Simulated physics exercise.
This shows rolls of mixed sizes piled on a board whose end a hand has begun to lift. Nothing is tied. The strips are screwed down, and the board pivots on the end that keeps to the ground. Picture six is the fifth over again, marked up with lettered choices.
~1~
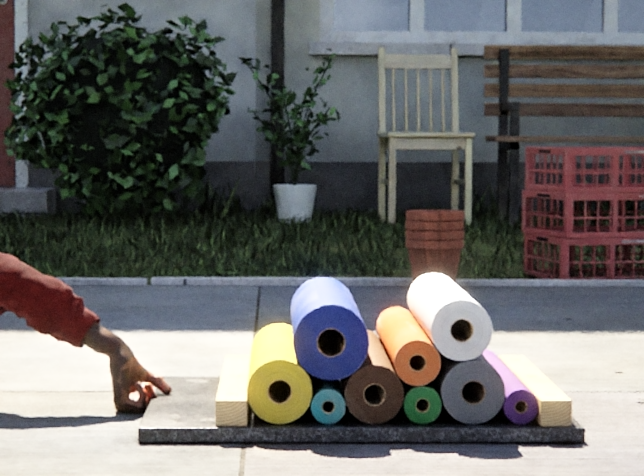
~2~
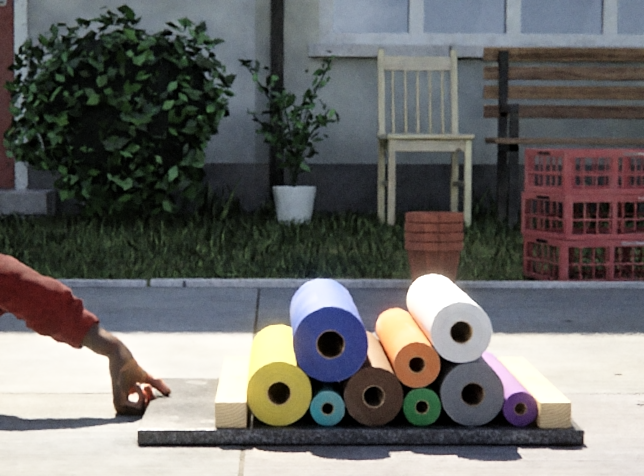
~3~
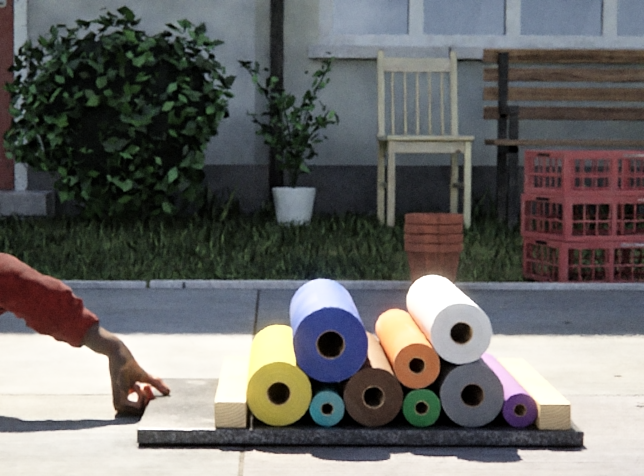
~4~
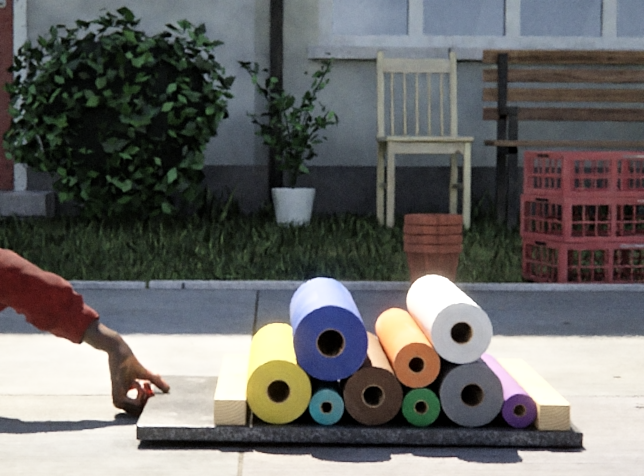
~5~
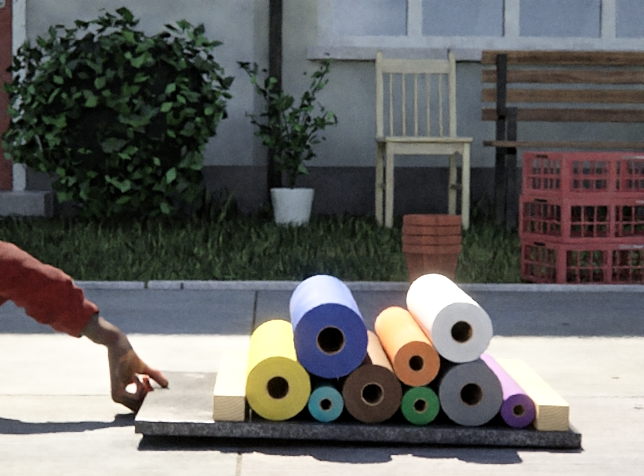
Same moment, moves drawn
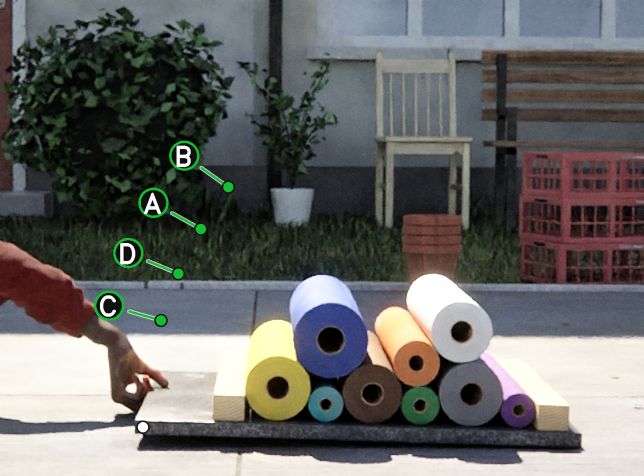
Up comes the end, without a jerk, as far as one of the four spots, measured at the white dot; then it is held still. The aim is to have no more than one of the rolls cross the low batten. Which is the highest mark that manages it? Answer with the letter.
The last mark within the limit is B.
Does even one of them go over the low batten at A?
Yes, at A.
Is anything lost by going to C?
Yes.
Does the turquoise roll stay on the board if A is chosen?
The turquoise roll: Yes.
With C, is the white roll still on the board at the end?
No, with C.
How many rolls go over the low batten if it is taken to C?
The count is one.
On the marked copy, A at (201, 229); B at (228, 187); C at (161, 321); D at (178, 273); the white dot at (143, 427).
Following B. Soon after the start, board at 19°.
Later, board at 35°.
In the end, board at 35°, one over the low batten (white).
As for the rest, A one over the low batten (white); C one over the low batten (white); D one over the low batten (white).
